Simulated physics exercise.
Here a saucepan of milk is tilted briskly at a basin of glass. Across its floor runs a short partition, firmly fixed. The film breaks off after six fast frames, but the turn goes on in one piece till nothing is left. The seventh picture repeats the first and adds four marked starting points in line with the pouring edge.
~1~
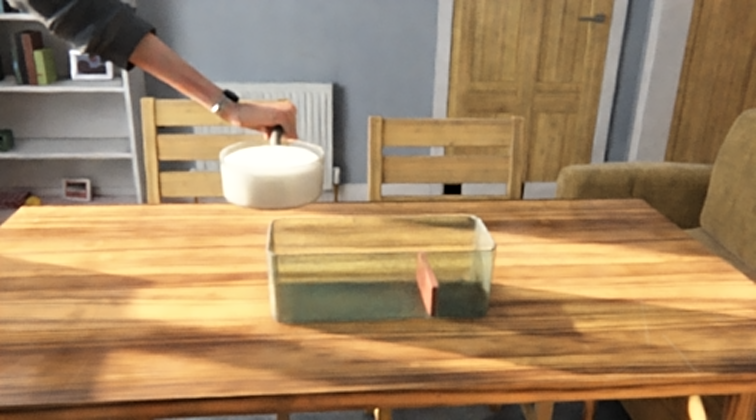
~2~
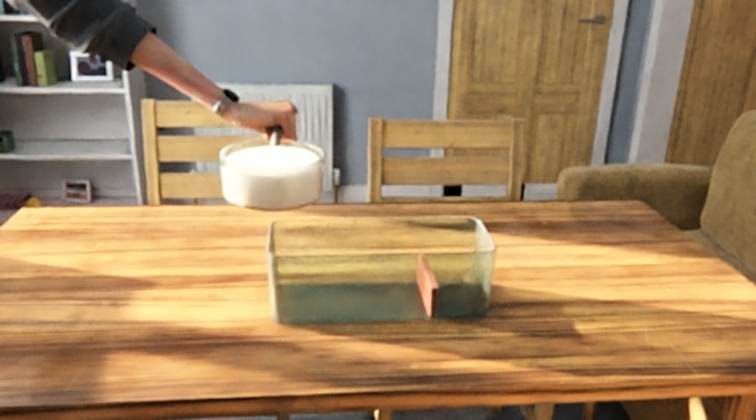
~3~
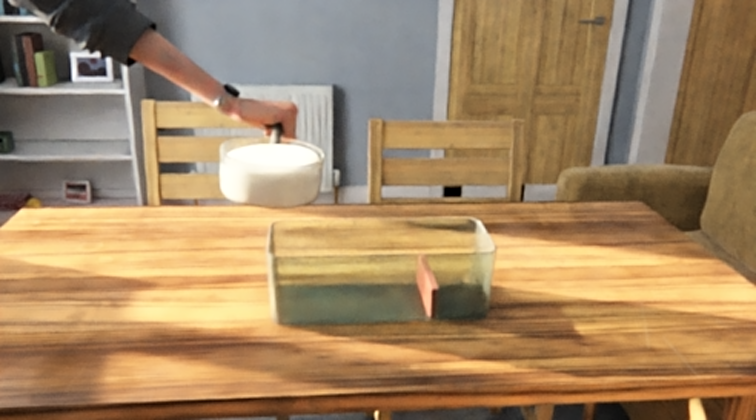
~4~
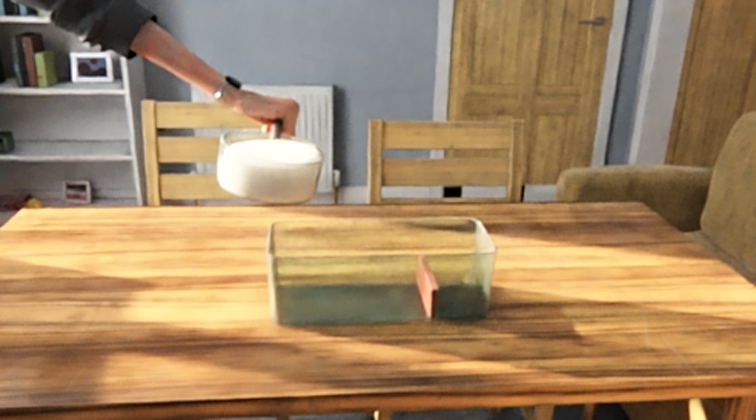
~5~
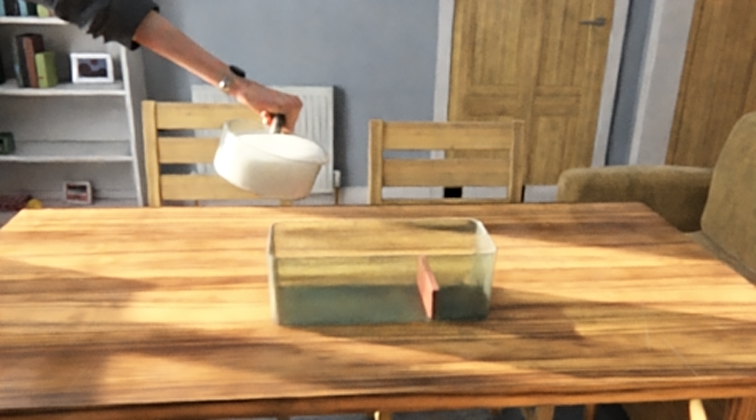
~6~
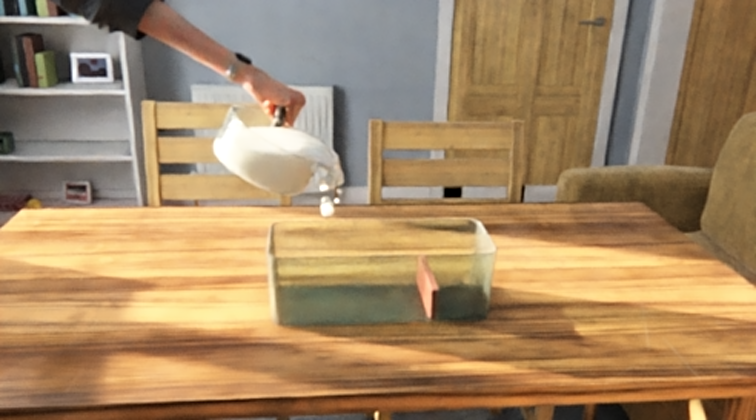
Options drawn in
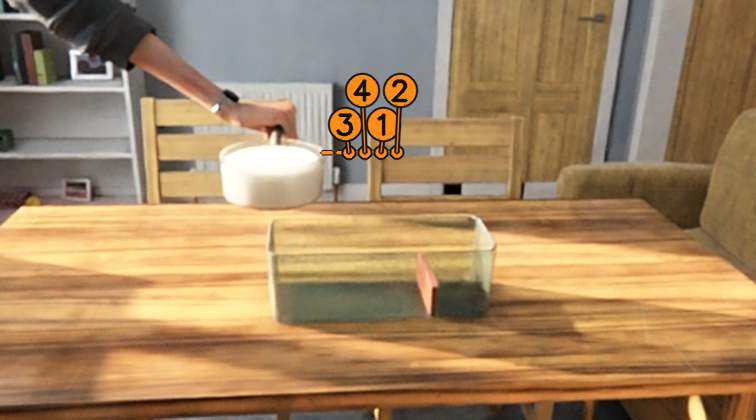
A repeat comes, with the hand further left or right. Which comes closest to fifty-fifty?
Dot 4 does it best.
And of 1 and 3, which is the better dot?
1.
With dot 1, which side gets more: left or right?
The right side.
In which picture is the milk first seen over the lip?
Picture 5.
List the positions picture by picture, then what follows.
In the first frame, upright, lip at (322, 152); basin from (272, 320) to (488, 313); top of the wall at (428, 267); nothing has left yet.
In the second frame, upright, lip at (322, 154); nothing has left yet.
In the third frame, tipped about 5°, lip at (322, 155); nothing has left yet.
In the fourth frame, tipped about 11°, lip at (322, 155); nothing has left yet.
In the fifth frame, tipped about 20°, lip at (323, 155); milk is over the lip, down to (326, 160).
In the sixth frame, tipped about 29°, lip at (323, 155); milk is over the lip, down to (333, 212).
On the marked copy, 1 at (381, 152); 2 at (396, 152); 3 at (349, 152); 4 at (365, 152).
With 1, about 30 % ends left of the wall and 69 % right of it.
With 2, about 31 % ends left of the wall and 68 % right of it.
With 3, about 80 % ends left of the wall and 19 % right of it.
With 4, about 46 % ends left of the wall and 53 % right of it.
